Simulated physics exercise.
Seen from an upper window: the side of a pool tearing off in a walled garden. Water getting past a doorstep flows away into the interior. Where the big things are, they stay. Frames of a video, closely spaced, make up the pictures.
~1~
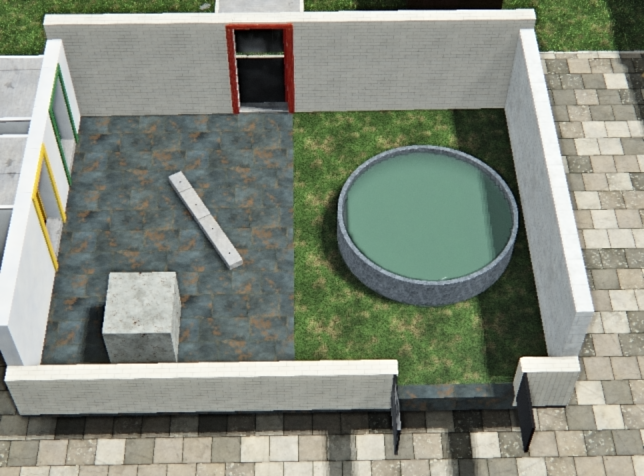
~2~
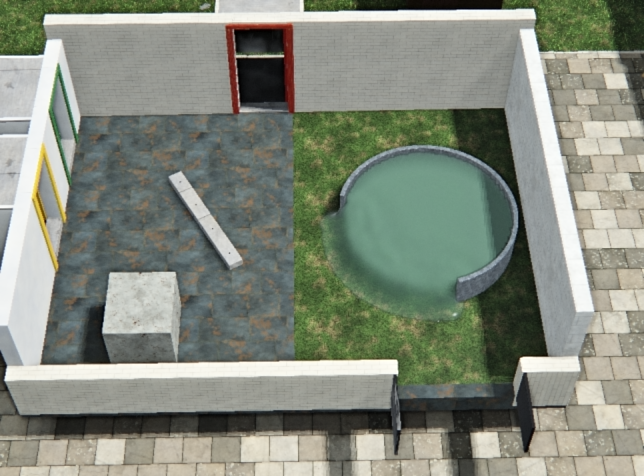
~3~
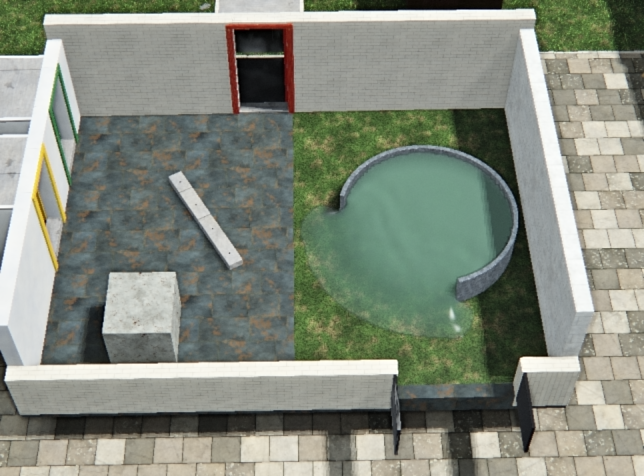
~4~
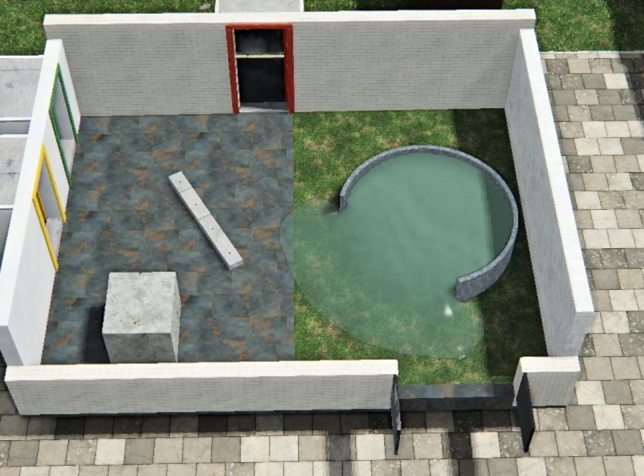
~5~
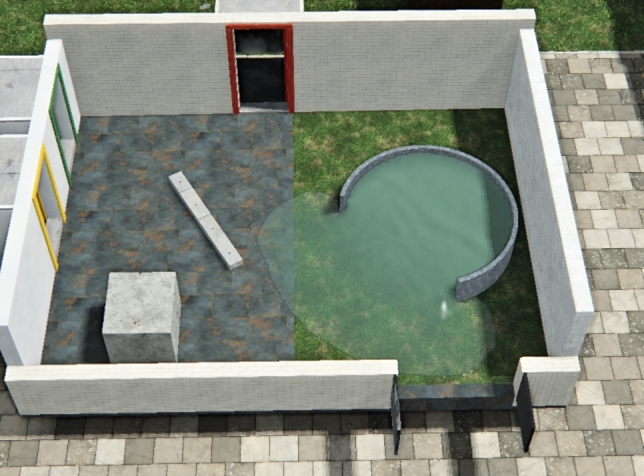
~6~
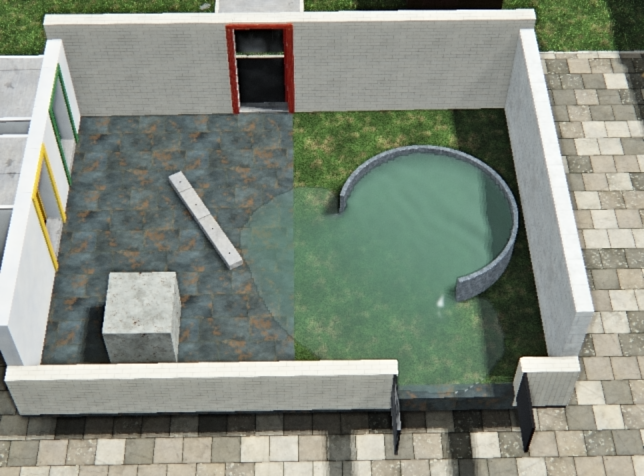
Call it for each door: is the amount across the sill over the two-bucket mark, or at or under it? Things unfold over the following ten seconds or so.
My call: The yellow door at or under the mark, the red door over the mark, the green door at or under the mark.
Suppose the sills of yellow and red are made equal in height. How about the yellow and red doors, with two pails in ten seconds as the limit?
One by one: The yellow door exceeds the limit; the red door stays within the limit.
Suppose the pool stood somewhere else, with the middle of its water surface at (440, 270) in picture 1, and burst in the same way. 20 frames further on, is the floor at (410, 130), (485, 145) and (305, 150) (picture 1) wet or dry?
In turn: Free of water, free of water, free of water.
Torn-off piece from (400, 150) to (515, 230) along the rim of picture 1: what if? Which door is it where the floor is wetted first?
First to be reached: The red one.
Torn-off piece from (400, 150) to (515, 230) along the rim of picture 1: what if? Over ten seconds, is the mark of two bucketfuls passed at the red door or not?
Note: Red door admits more.
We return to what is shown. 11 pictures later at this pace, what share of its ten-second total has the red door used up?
Around 0 in a hundred.
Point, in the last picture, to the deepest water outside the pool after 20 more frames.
Roughly (49, 392).
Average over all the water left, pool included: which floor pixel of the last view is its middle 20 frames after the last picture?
That comes out near (293, 288).
A moment on, water covers 35 % of the floor; the yellow door not reached, the red door not reached, the green door not reached.
Next, water covers 40 % of the floor; the yellow door not reached, the red door not reached, the green door not reached.
Then, water covers 60 % of the floor; the yellow door wet at the sill, nothing in, the red door not reached, the green door not reached.
Later, water covers 80 % of the floor; the yellow door wet at the sill, nothing in, the red door under two buckets in, the green door under two buckets in.
In the end, water covers 90 % of the floor; the yellow door under two buckets in, the red door over two buckets in, the green door under two buckets in.
